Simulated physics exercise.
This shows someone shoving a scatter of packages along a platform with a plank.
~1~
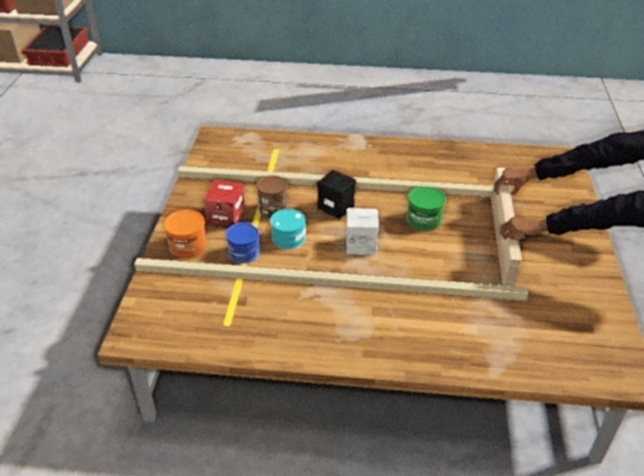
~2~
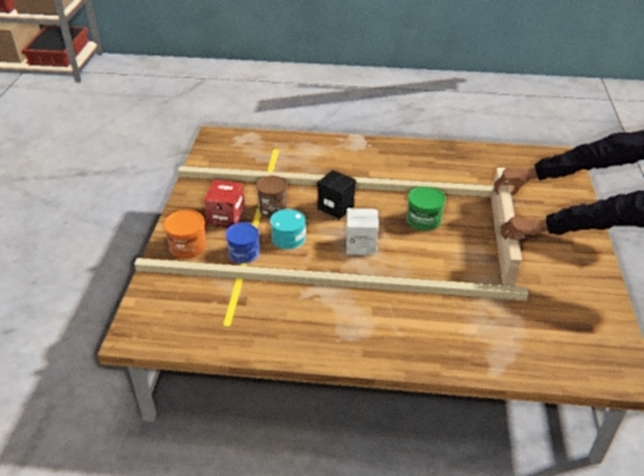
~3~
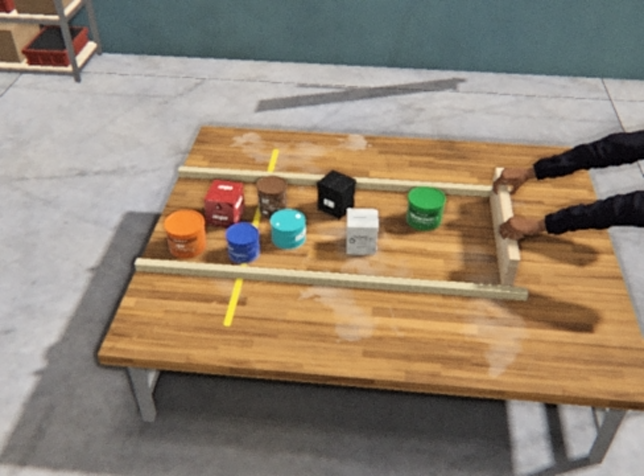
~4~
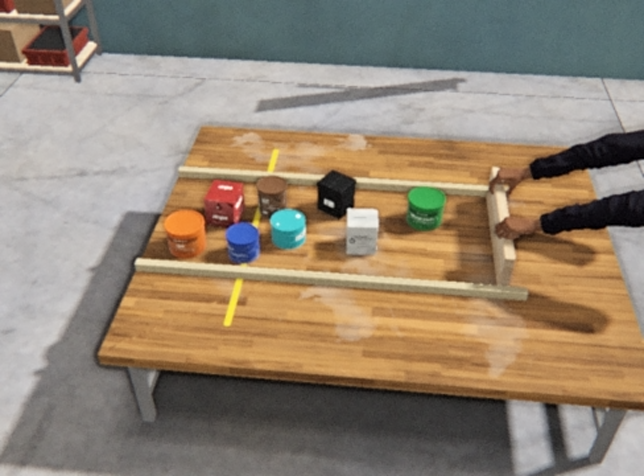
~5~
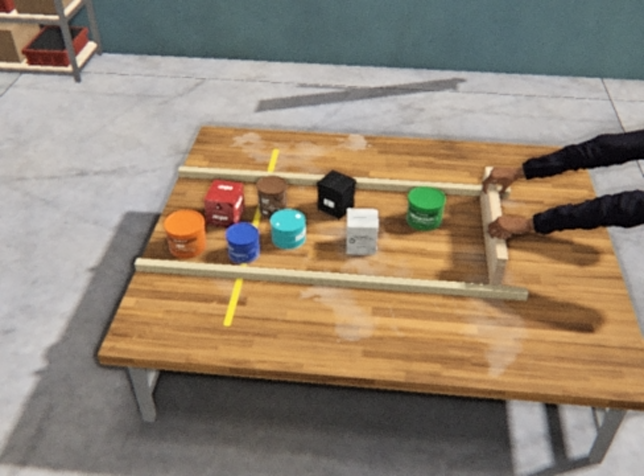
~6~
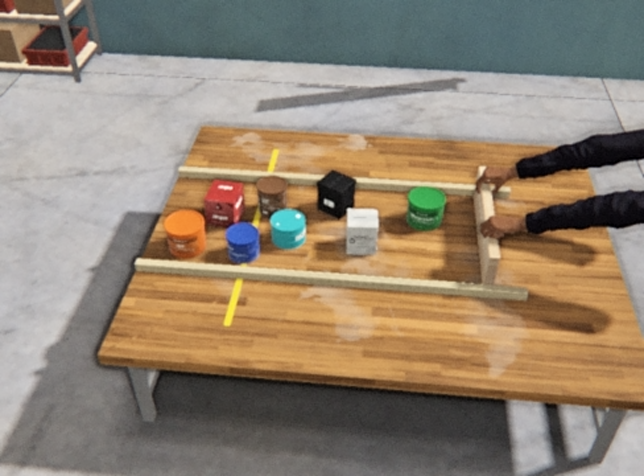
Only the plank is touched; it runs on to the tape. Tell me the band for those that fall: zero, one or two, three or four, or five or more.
As it turns out, the number that fall off is zero.
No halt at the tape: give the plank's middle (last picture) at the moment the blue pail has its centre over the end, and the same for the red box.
For the blue pail at (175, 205), for the red box at (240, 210).
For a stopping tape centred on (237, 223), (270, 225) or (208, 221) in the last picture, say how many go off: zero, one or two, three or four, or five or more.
One after another: None at all; zero; one to two.
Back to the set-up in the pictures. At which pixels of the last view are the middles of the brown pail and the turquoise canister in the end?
The brown pail stops around (209, 196); the turquoise canister around (208, 220).
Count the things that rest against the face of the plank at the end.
In contact: 4.
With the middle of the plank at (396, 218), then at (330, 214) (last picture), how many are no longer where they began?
At the one place 1, at the other 4.
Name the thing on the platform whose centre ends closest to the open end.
The red box.
A little later, none off yet; orange pail at rest near (186, 234); red box at rest near (225, 204); blue pail at rest near (243, 244).
When it is over, the number that fall off is zero.
